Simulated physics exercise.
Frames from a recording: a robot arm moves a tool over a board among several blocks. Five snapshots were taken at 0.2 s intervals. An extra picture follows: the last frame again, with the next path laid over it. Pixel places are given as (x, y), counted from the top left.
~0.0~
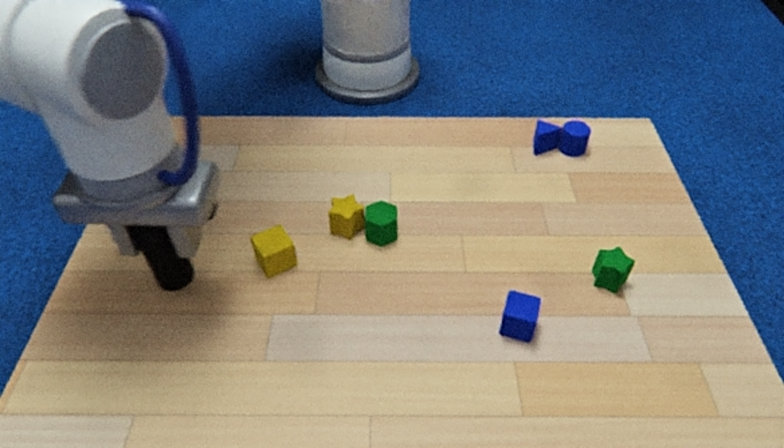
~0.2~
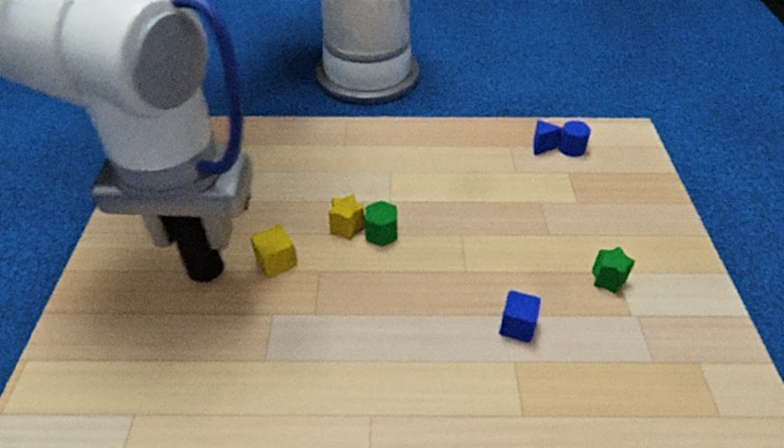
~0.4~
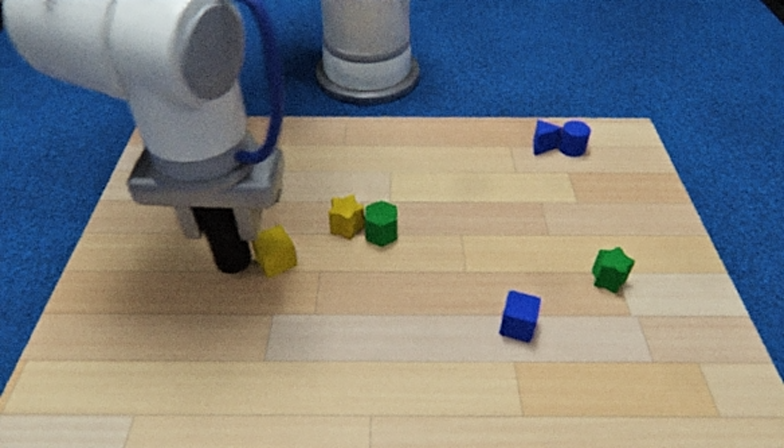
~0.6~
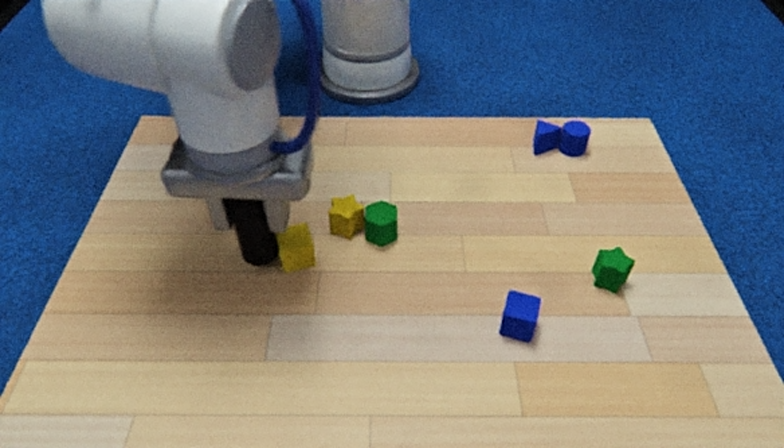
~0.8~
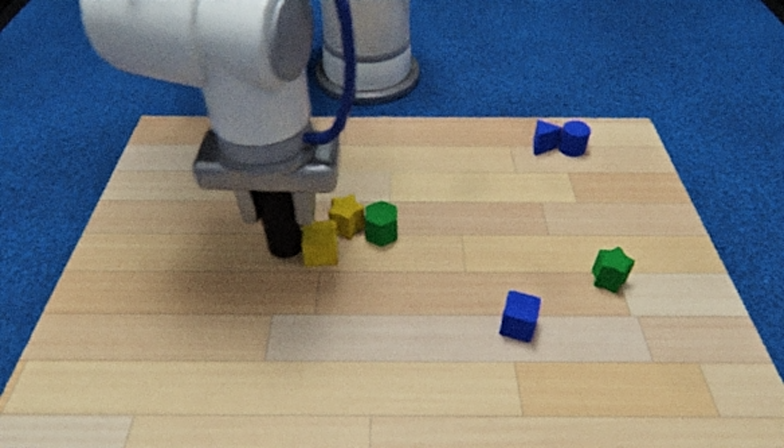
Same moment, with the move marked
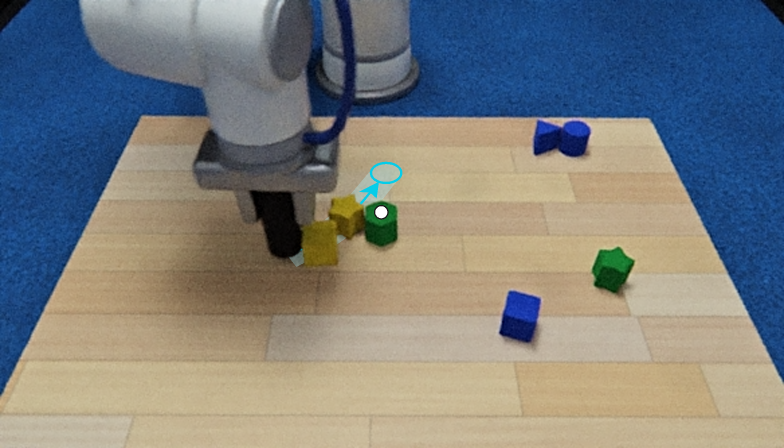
On a light wooden board over blue carpet, a robot arm holds a dark tool at the left, near scattered yellow, green and blue blocks. The arm moves the tool right until it meets the yellow cube, then pushes the cube rightward, close to the yellow star, while the other blocks stay still.
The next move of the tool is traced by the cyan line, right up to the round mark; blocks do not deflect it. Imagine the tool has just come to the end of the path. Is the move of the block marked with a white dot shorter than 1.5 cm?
Yes.
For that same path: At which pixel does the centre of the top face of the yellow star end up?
It is at (398, 177).
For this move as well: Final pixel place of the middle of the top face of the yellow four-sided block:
Around pixel (354, 227).
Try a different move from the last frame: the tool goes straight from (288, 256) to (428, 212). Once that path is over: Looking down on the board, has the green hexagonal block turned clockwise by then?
Yes
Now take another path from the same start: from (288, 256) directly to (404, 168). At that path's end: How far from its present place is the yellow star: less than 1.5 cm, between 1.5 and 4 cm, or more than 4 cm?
Its final spot will lie more than 4 cm from the current one.
Drawn move, from (288, 256) over (349, 217) to (386, 173); the dot is on the green hexagonal block.
The first path, step by step. One third of the way, tool (331, 221); yellow four-sided block (354, 227), turned 50° clockwise; yellow star (361, 196).
Two thirds of the way, tool (362, 191); yellow four-sided block (354, 227), turned 50° clockwise; yellow star (393, 182), turned 65° clockwise; green hexagonal block (390, 210), turned 35° clockwise.
At the end, tool (386, 162); yellow four-sided block (354, 227), turned 50° clockwise; yellow star (398, 177), turned 105° clockwise; green hexagonal block (390, 210), turned 35° clockwise.
